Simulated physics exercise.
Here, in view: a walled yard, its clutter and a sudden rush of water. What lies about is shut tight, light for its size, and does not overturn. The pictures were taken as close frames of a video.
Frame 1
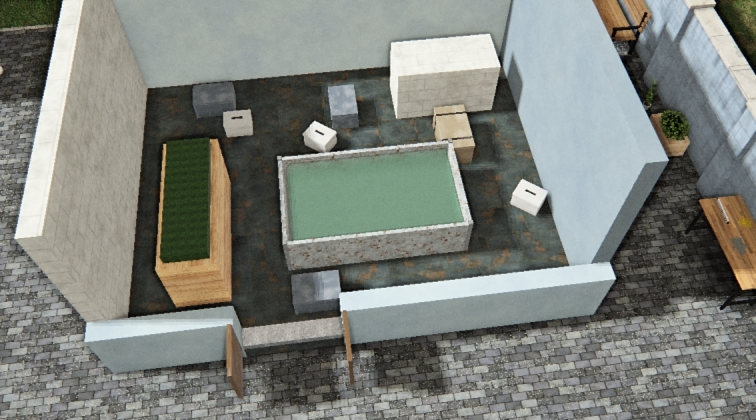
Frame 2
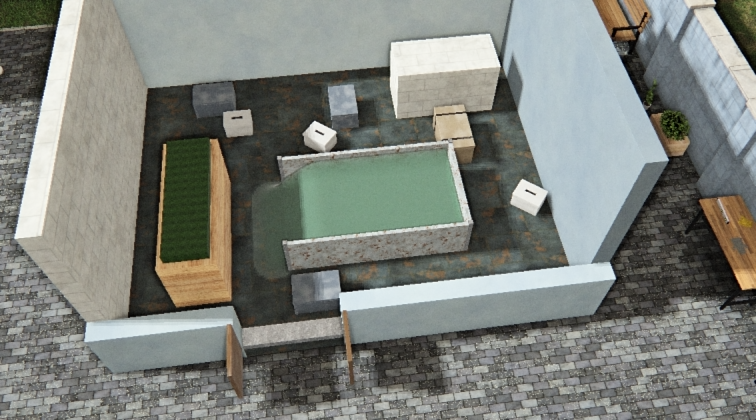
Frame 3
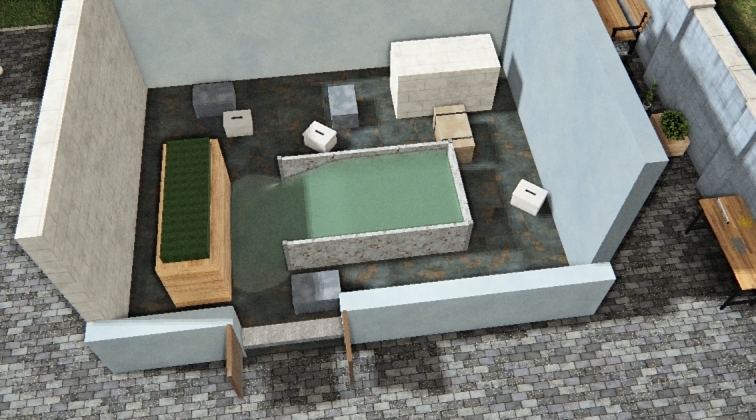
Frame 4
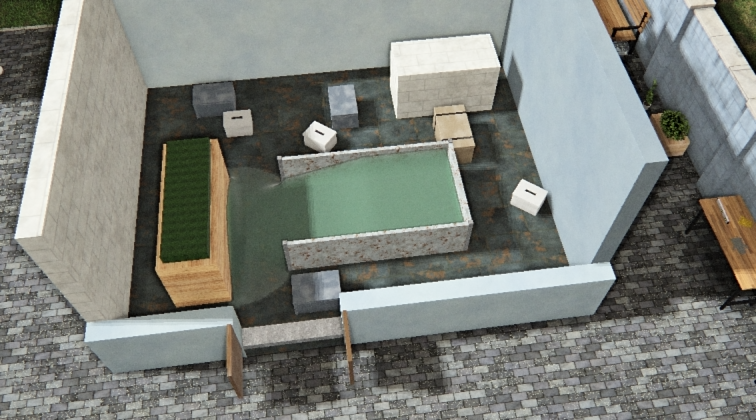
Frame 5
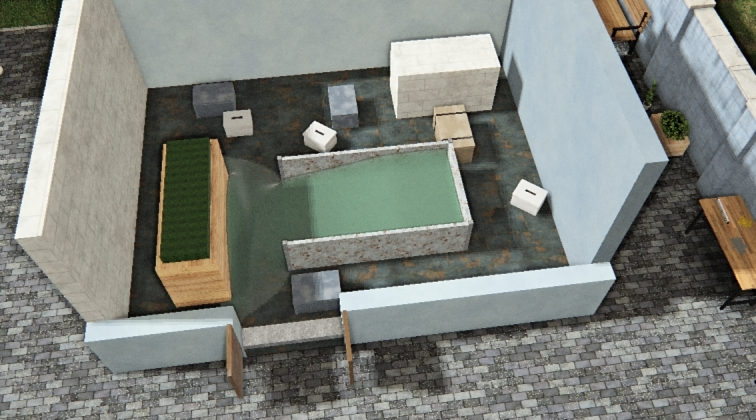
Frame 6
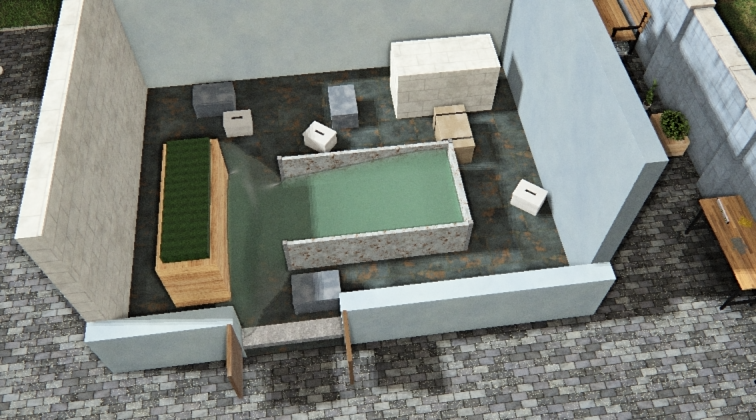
In a walled yard with scattered blocks and a grass-topped wooden box, the left end of a stone tank opened and greenish water spread leftward across the dark floor to the box, while the blocks stayed still.
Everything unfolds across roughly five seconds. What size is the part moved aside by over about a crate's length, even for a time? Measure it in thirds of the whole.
The share is under a third of the whole.
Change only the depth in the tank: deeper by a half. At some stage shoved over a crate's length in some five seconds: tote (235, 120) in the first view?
Lab note for this piece: Reached that mark.
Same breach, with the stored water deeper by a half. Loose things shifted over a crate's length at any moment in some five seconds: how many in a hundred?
I make it 30 per cent.
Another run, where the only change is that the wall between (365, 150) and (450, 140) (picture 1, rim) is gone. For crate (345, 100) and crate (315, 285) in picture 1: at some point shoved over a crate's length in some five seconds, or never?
Lab note, in listed order: Got there; didn't get there.
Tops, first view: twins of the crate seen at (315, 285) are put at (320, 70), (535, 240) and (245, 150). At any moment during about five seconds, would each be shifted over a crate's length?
Copy one: Slides well clear; copy two: Barely shifts; copy three: Slides well clear.
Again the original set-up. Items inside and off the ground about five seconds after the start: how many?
The answer would be 1.
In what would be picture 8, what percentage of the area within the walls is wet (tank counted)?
Roughly 25 %.
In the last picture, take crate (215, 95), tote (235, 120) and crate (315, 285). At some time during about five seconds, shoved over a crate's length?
One after the other: Pushed that far, shifted that much, under that.
A moment on, 0 of 7 are well off their spots; 0 afloat.
Next, 1 of 7 are well off their spots; 1 afloat.
Later, 1 of 7 are well off their spots; 2 afloat.
In the end, 2 of 7 are well off their spots, and 2 have been at some point; 1 afloat.
